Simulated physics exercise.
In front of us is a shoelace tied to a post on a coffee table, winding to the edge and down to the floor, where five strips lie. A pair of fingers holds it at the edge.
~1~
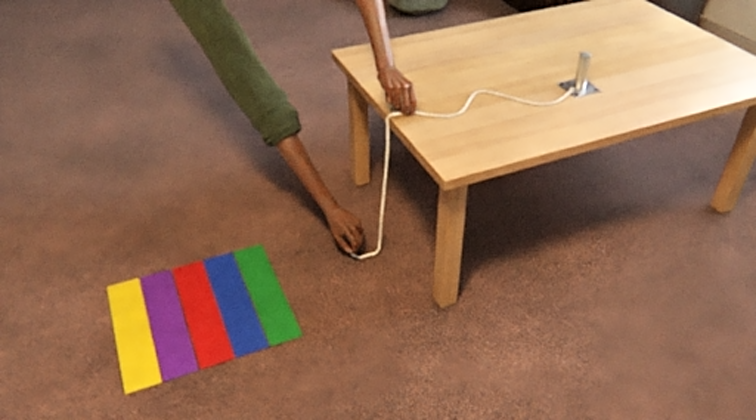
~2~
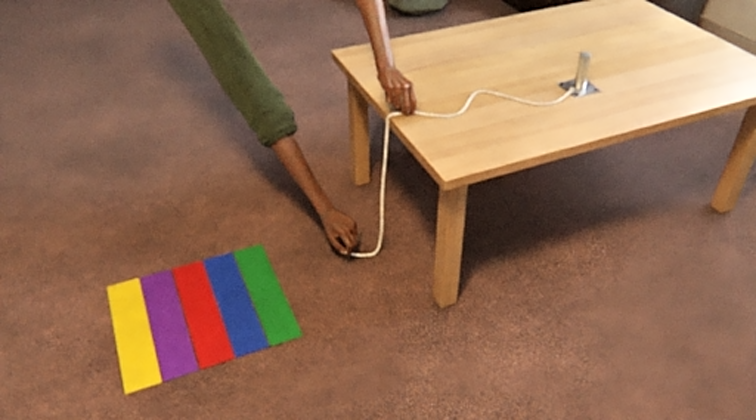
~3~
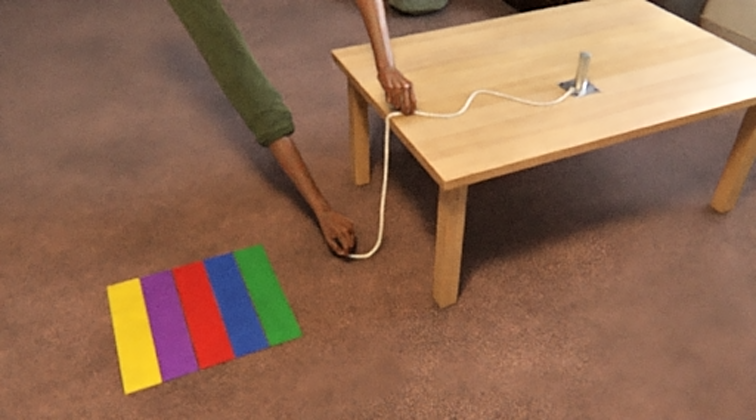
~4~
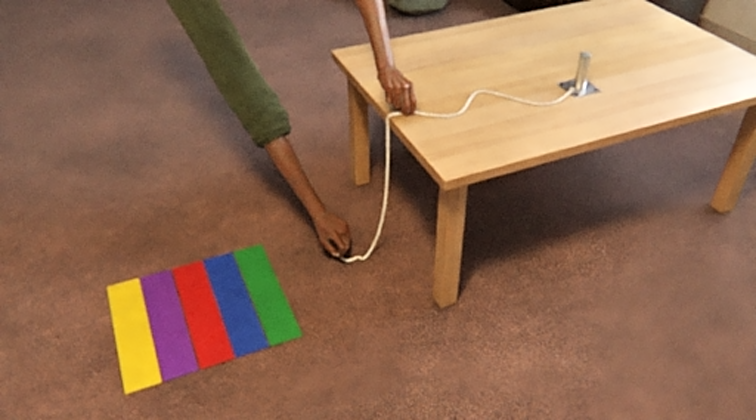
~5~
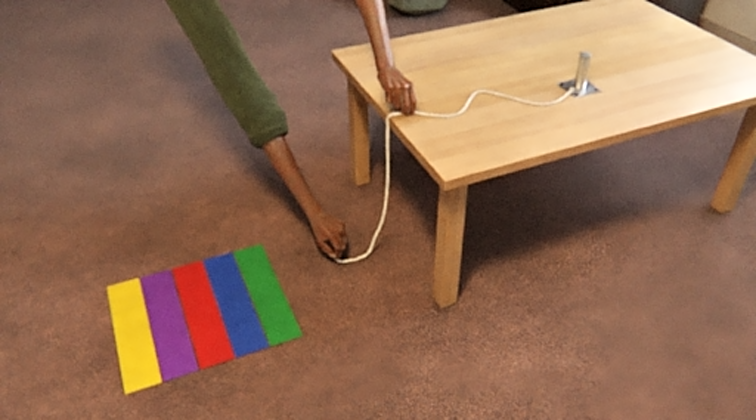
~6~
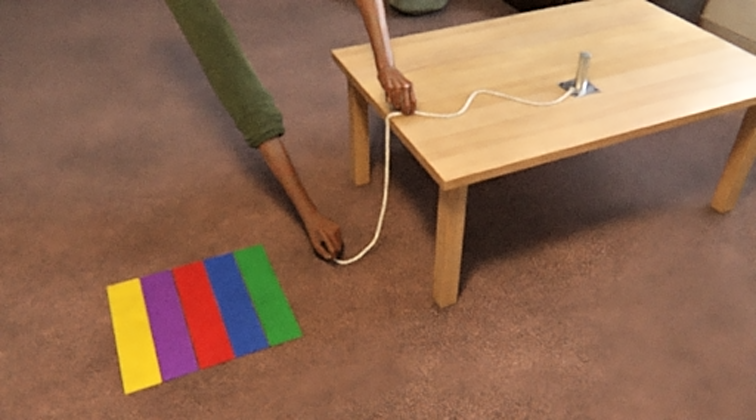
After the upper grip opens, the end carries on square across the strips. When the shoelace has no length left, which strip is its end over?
The red strip.
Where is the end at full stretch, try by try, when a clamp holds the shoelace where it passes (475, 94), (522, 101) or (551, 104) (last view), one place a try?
Estimated pixels in sequence: (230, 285), (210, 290) and (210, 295).
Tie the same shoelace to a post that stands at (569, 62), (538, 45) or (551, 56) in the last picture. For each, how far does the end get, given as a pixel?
Pixels, try by try: About (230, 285), (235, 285), (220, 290).
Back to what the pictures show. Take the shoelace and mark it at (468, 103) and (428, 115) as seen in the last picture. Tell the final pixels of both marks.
They end up around (441, 109) and around (388, 124).
Soon after, end near (250, 281); over green.
Then, end near (217, 290); over blue.
At full stretch, end near (197, 296); over red. It gets as far as the red strip.
